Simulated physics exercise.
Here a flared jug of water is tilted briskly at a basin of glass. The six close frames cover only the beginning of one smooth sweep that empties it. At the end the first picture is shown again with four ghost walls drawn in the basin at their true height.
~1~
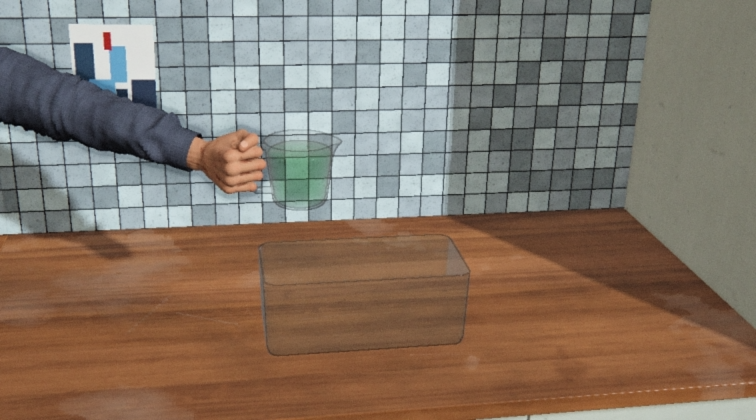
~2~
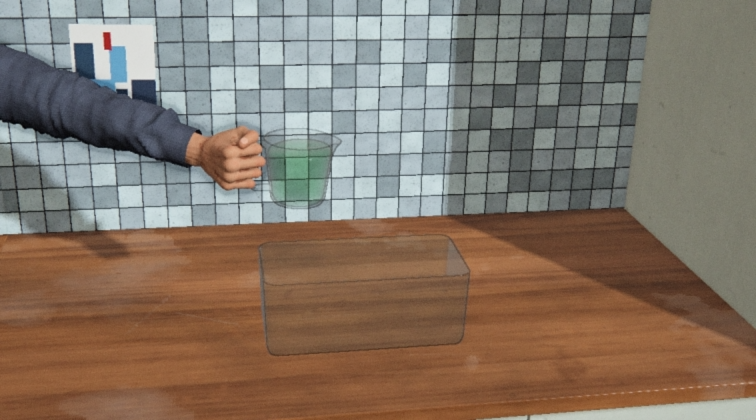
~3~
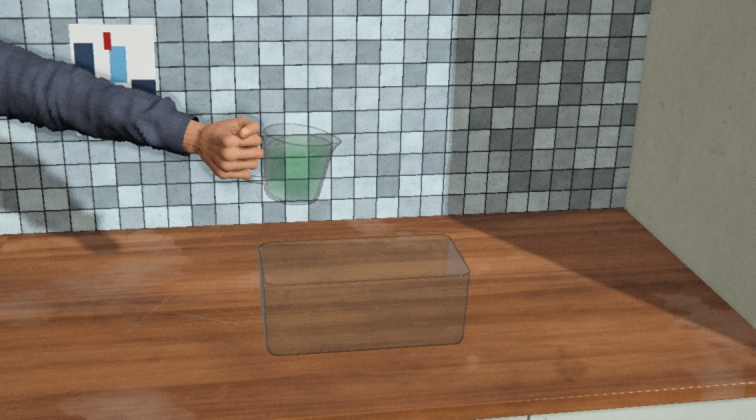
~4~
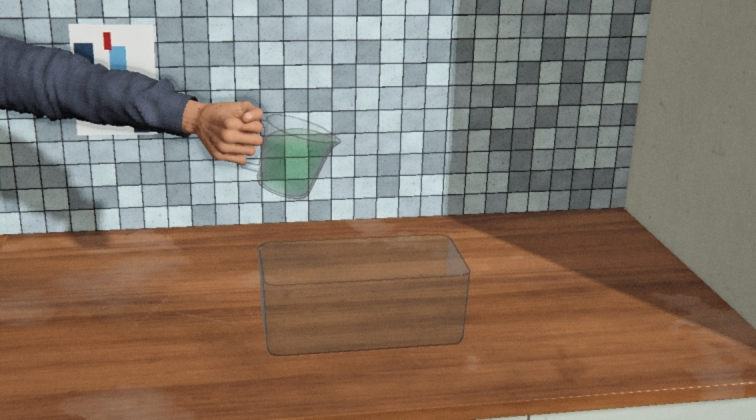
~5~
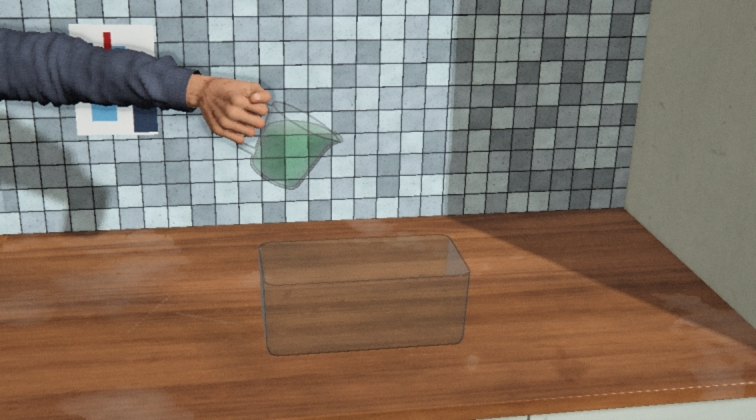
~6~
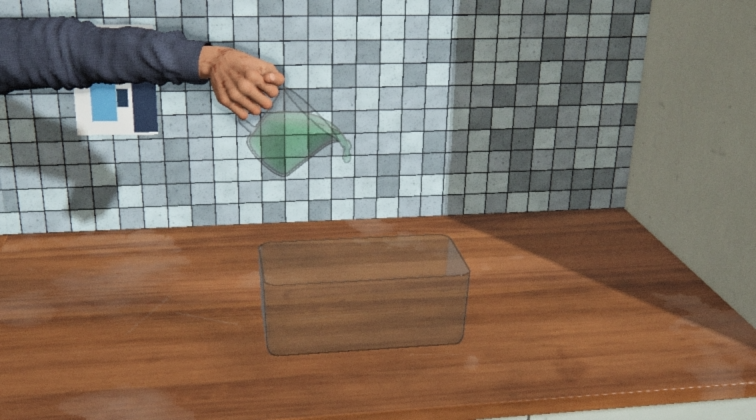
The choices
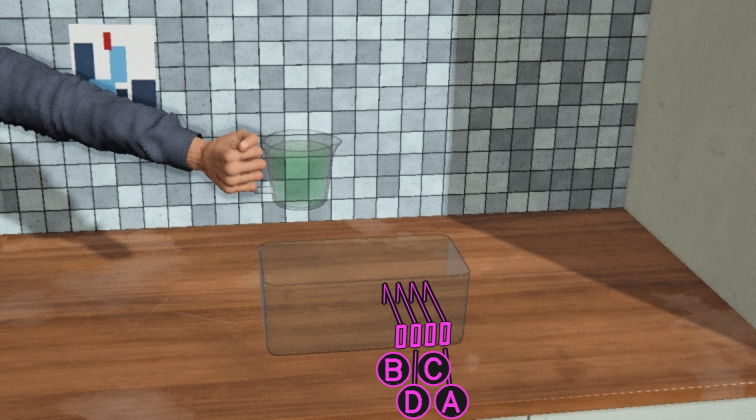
At first, a hand in a dark sleeve holds a clear flared jug of green-tinted liquid upright above an empty glass basin on a wooden counter. The hand rises and tilts the jug to the right, slightly, then steeply, until a thin stream slips over the lip.
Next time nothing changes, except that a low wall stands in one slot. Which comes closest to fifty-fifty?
The answer is position D.
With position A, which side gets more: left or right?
More ends on the left.
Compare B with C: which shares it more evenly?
Position B.
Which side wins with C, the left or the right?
The left side.
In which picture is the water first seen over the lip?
Picture 5.
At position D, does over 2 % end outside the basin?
Yes, it does.
On the marked copy, A at (445, 349); B at (401, 351); C at (430, 350); D at (415, 350).
If A is chosen, about 85 % ends left of the wall and 8 % right of it; 6 % is lost outside.
If B is chosen, about 33 % ends left of the wall and 59 % right of it; 7 % is lost outside.
If C is chosen, about 72 % ends left of the wall and 18 % right of it; 10 % is lost outside.
If D is chosen, about 45 % ends left of the wall and 47 % right of it; 8 % is lost outside.
